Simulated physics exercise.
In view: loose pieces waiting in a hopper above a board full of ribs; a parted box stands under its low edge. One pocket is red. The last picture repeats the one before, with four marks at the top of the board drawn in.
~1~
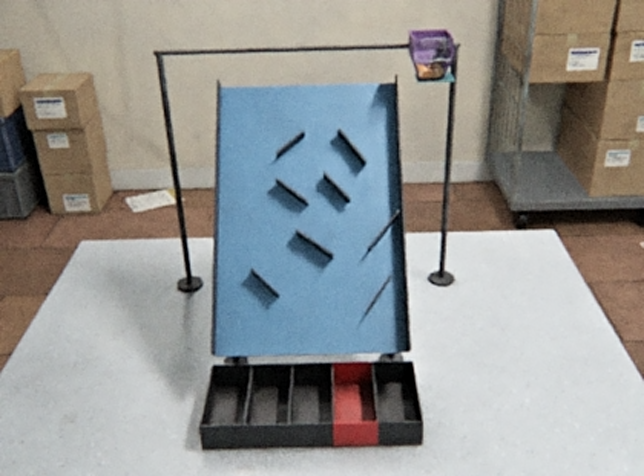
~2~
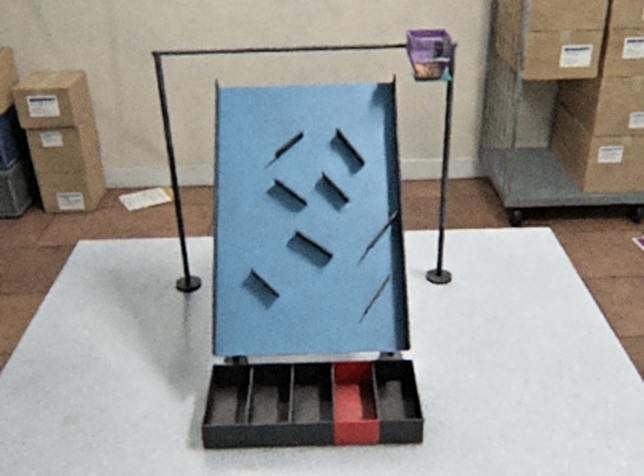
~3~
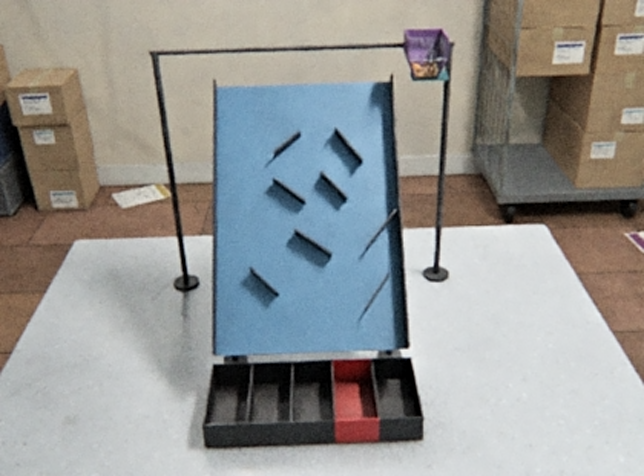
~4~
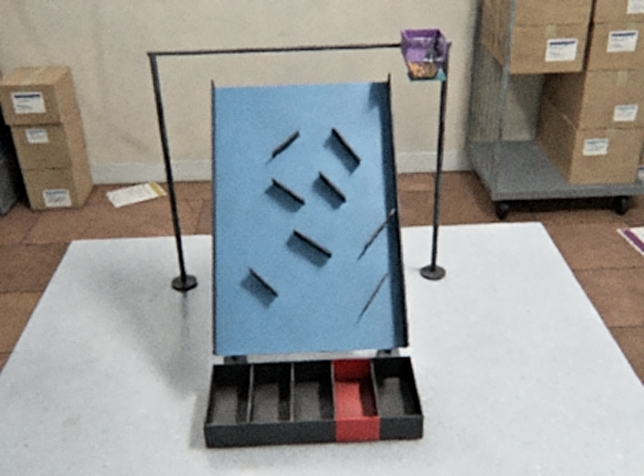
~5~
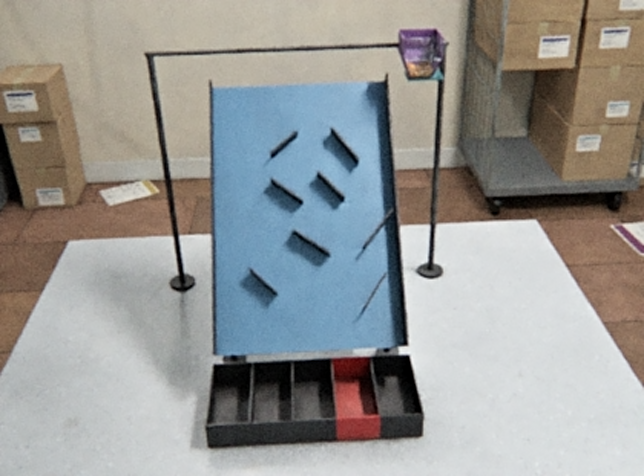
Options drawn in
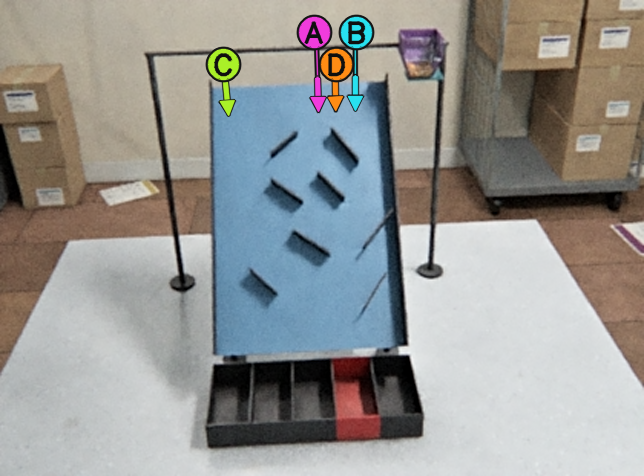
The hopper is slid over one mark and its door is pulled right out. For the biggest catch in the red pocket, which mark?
Use mark A.
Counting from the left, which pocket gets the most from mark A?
The fourth from the left.
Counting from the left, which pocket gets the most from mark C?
The first.
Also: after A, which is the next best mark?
It is D.
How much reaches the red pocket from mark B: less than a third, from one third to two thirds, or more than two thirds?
Mark B gives less than a third.
On the marked copy, mark A meets the board at (318, 106); mark B meets the board at (355, 105); mark C meets the board at (228, 110); mark D meets the board at (335, 105).
If A is chosen, most in the red pocket, a small part in other pockets.
If B is chosen, about a quarter in the red pocket, about two thirds in other pockets, a small part held on the board, a stray few outside the box.
If C is chosen, a small part in the red pocket, most in other pockets, a small part outside the box.
If D is chosen, about half in the red pocket, about a third in other pockets, a small part held on the board, a stray few outside the box.
